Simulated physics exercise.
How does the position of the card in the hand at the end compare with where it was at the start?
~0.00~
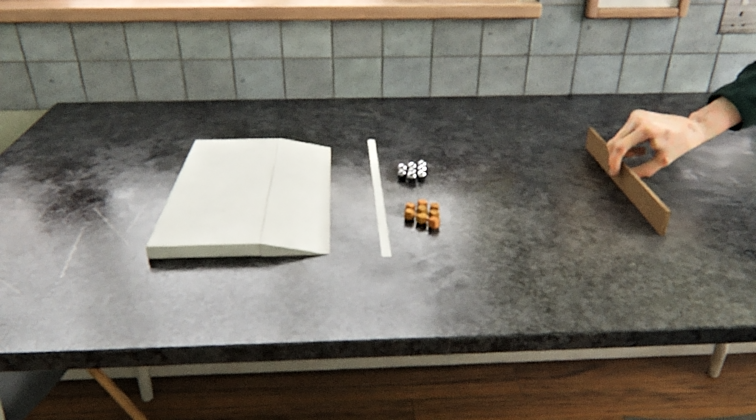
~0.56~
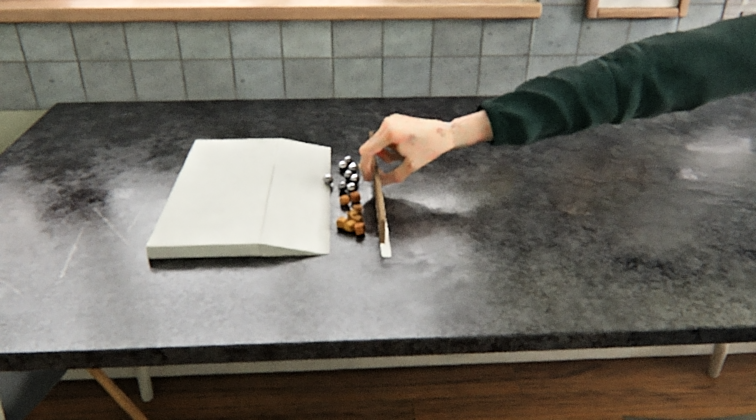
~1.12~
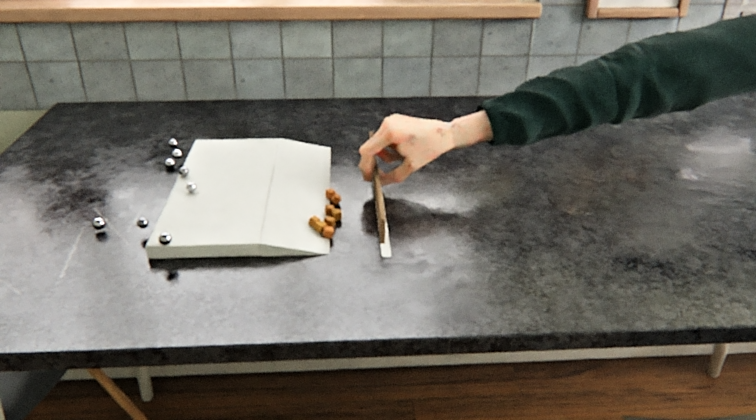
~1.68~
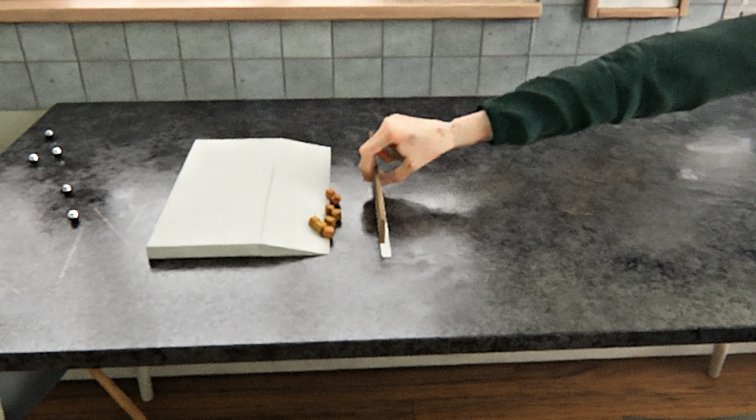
At the start the card stands far over on the right side of the table, well away from the white tape. At the end it is further left, standing at the tape just short of the ramp.
